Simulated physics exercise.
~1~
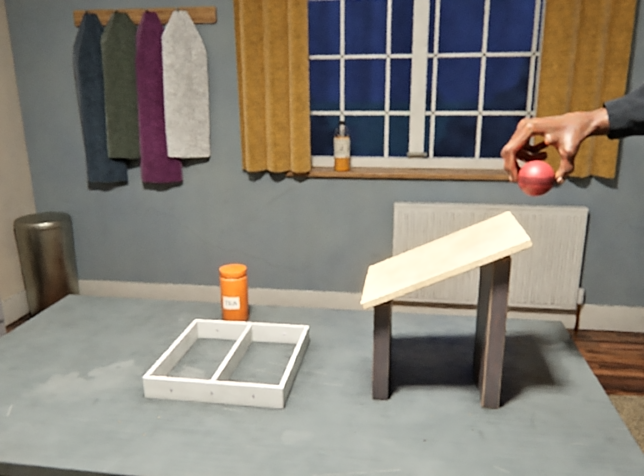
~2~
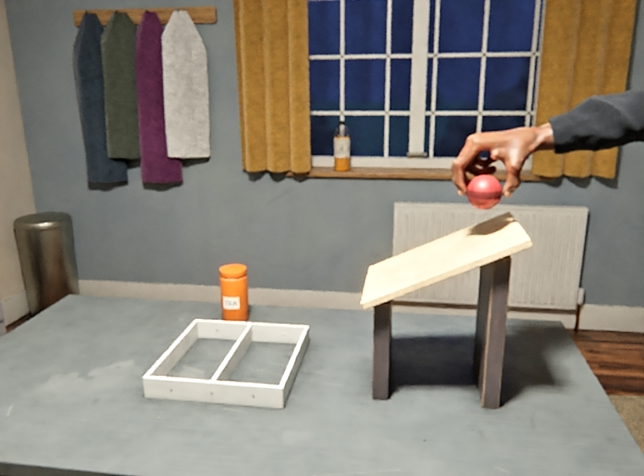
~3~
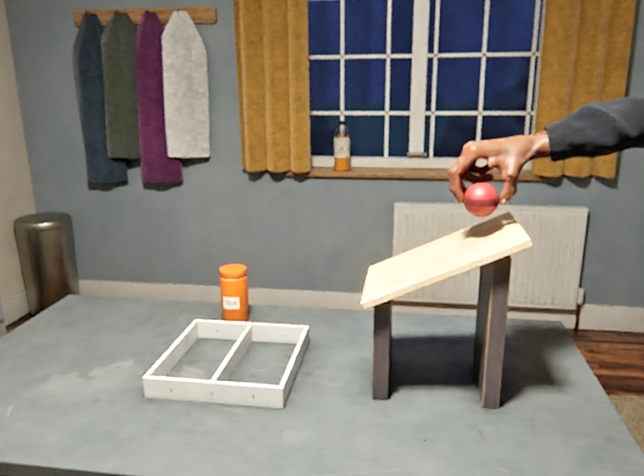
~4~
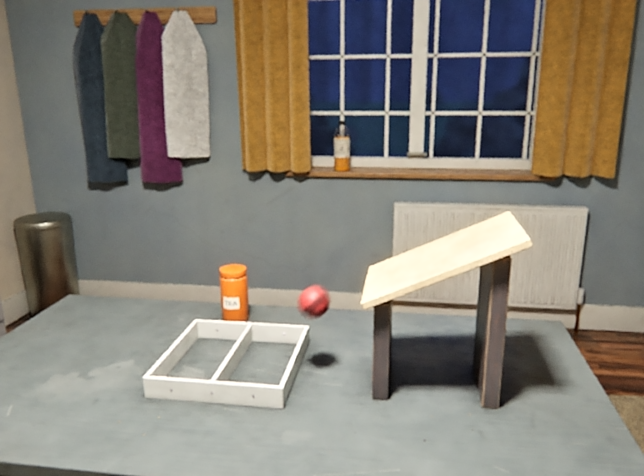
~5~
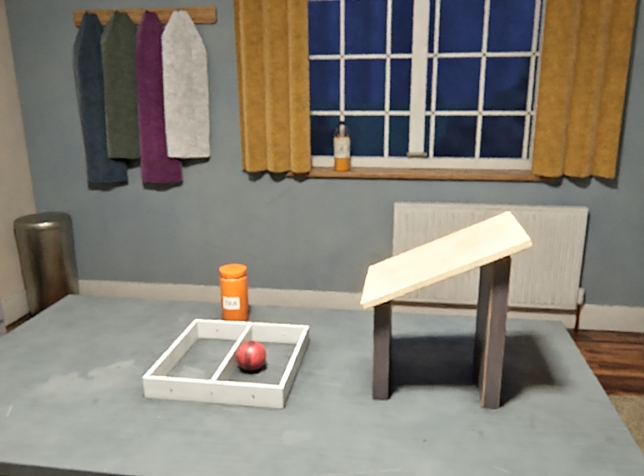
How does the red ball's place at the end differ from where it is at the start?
At the start the red ball is held in a hand above the right side of the table, beyond the high end of the ramp. At the end it sits in the right bay of the white tray, lower and farther to the left.
On a grey table, a hand releases a red ball above a ramp into a tray.
